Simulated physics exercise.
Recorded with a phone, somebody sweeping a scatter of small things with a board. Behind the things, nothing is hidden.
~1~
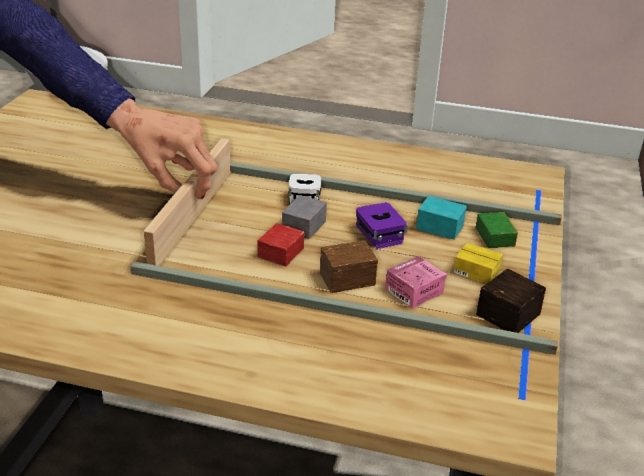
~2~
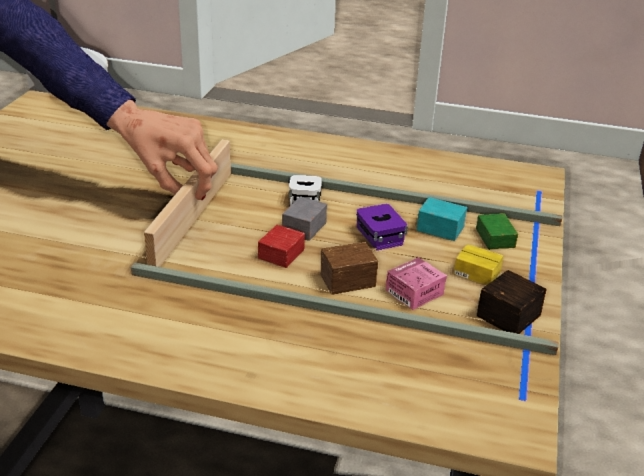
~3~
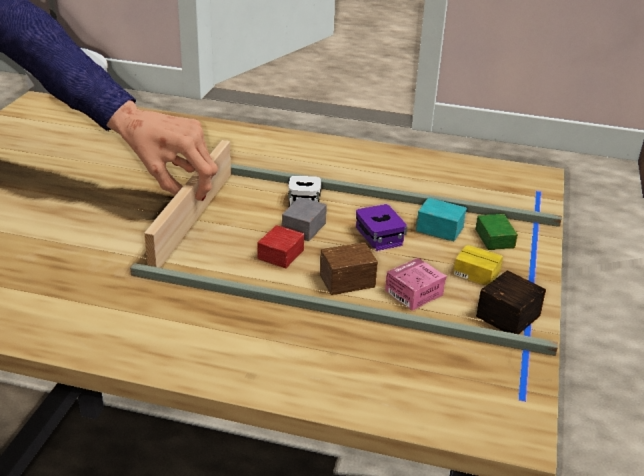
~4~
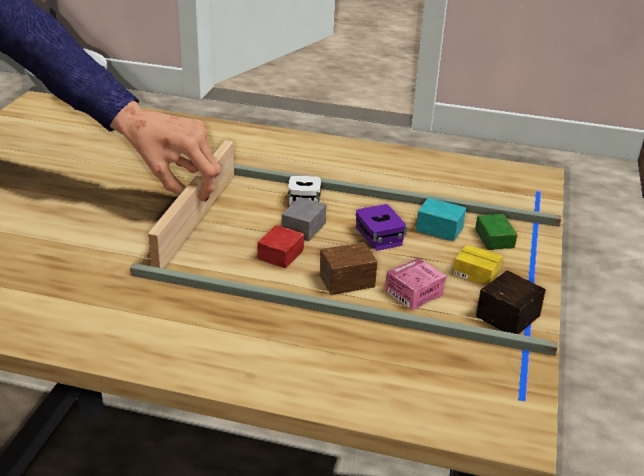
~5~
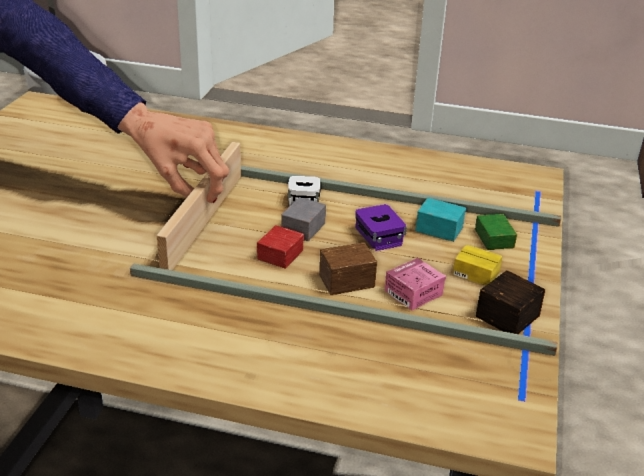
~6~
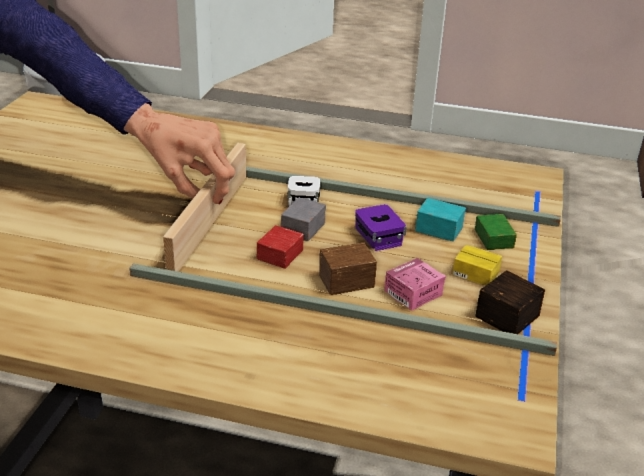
A hand in a dark blue sleeve held a wooden board upright on a table, then slid it slightly to the right between two rails, while the scattered colored blocks and small cases stayed still.
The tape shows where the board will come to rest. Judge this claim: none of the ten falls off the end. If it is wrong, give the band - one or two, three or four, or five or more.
Wrong; five or more fall off.
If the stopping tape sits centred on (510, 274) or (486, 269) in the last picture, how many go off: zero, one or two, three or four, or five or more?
First 5 or more, then three or four.
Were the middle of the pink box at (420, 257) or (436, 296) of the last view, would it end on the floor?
In turn it goes down, then goes down.
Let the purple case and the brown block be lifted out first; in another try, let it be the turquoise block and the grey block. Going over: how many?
You'd get 4 in the first case and 4 in the second one.
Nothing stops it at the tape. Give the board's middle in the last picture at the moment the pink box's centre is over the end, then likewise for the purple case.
Near (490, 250), then near (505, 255).
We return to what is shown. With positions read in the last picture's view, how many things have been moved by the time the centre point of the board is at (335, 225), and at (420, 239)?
5 at one spot and 10 at the other.
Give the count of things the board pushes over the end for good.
The count is 6.
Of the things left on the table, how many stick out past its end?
I'd put it at 4.
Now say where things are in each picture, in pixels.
In the first frame, black block (511, 301); green block (496, 230); yellow box (478, 264); board (192, 199); tape (532, 276).
In the second frame, green block (497, 231); purple case (381, 227).
In the third frame, yellow box (478, 265); red block (281, 247).
In the fourth frame, black block (511, 303); brown block (348, 268).
In the fifth frame, green block (496, 232); white case (304, 193).
In the sixth frame, black block (510, 303); green block (495, 232); yellow box (477, 265); board (209, 204); tape (531, 277).
Early on, none off yet; black block at rest near (510, 303); green block at rest near (495, 232); yellow box at rest near (477, 265).
A while later, none off yet; black block travelled a little near (534, 309); green block travelled about its own width near (524, 235); yellow box travelled about its own width near (517, 274).
Finally, the number that fall off is five or more; lost, purple case, pink box, turquoise block, yellow box, green block and black block.
